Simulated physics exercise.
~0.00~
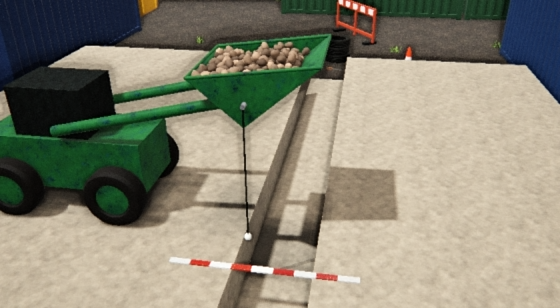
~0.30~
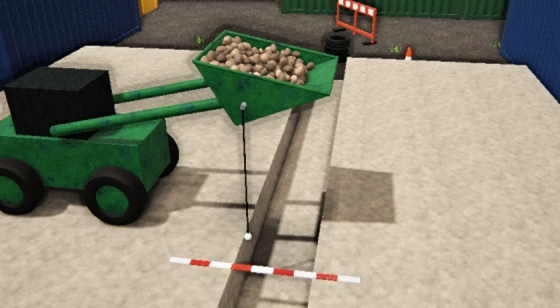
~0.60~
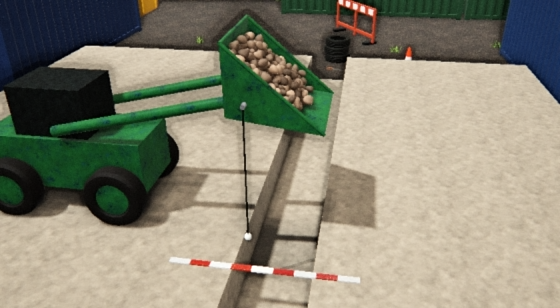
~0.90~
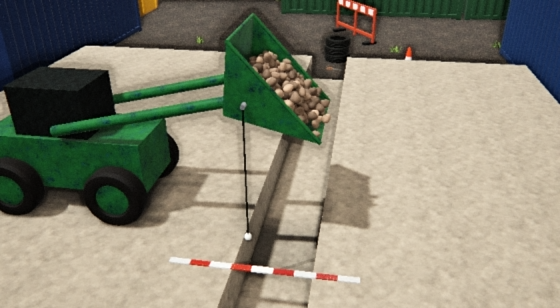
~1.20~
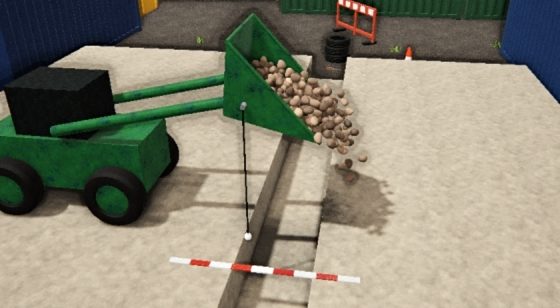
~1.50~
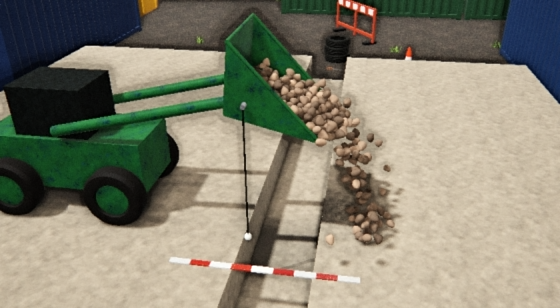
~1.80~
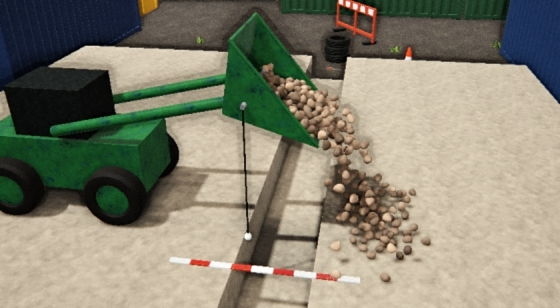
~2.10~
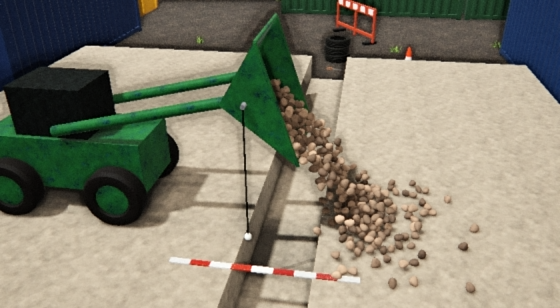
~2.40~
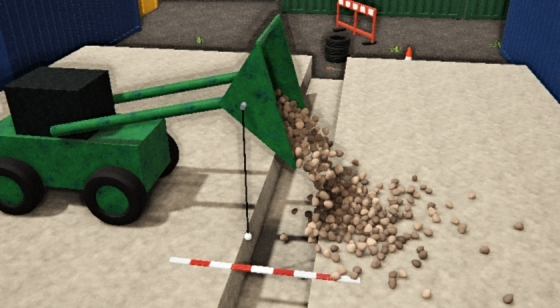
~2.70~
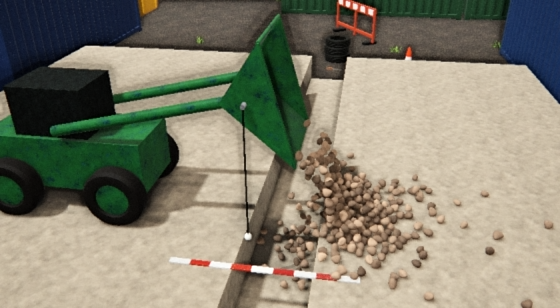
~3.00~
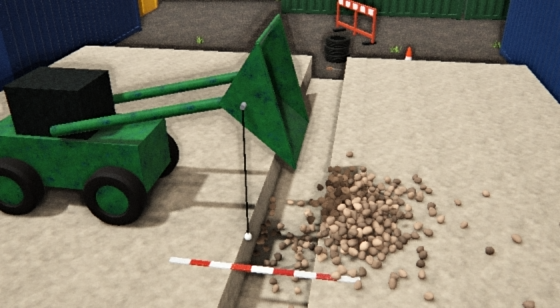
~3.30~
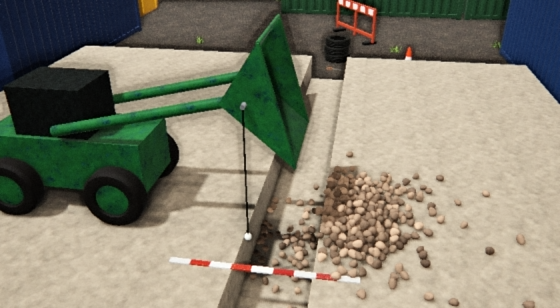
Green loader tipping its bucket in stages, spilling brown cobbles across a trench, most settling in a scattered heap beyond it.
